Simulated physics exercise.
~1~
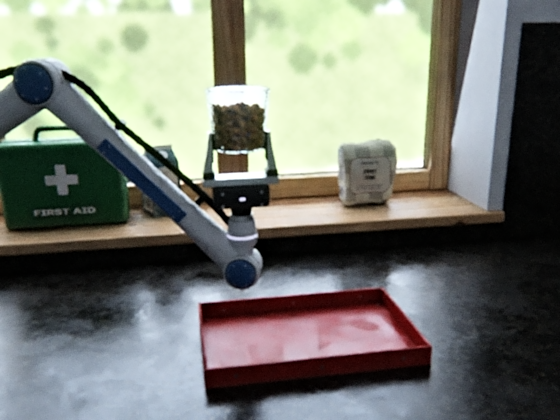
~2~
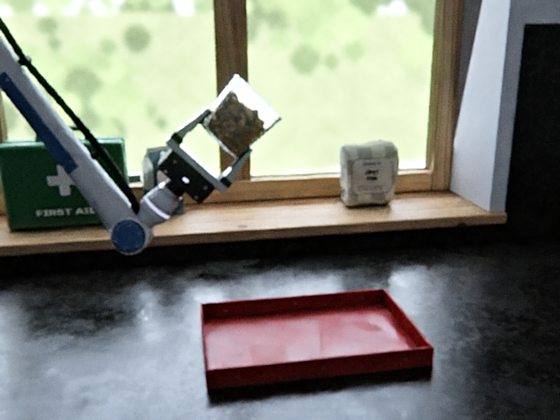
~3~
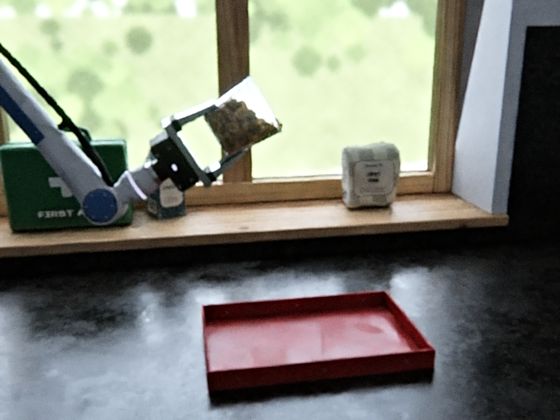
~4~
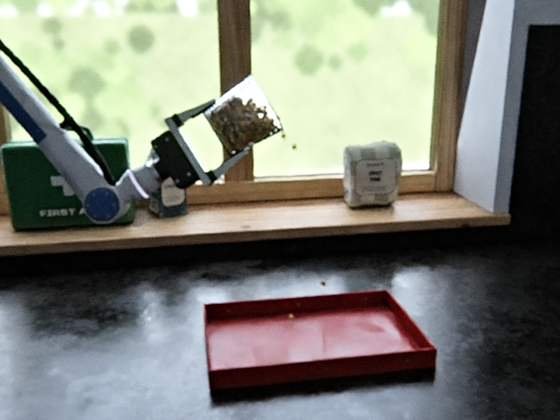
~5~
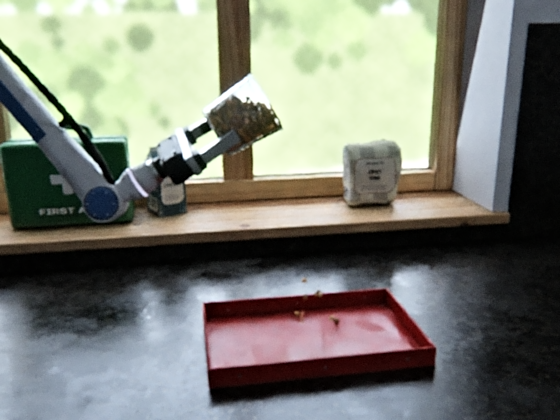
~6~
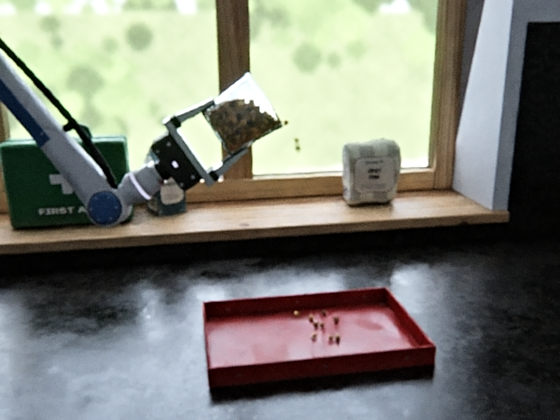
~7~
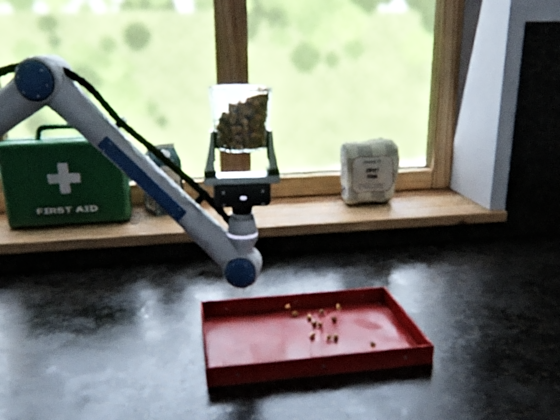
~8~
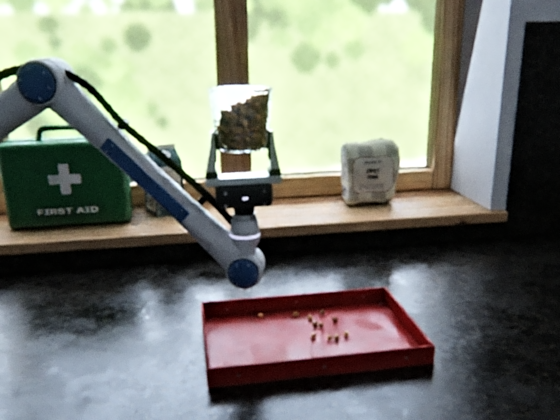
A robot arm tilted a clear tumbler of dried chickpeas over to the right in front of a window, and a few spilled into the red tray below before it swung back upright, still holding most of its load.
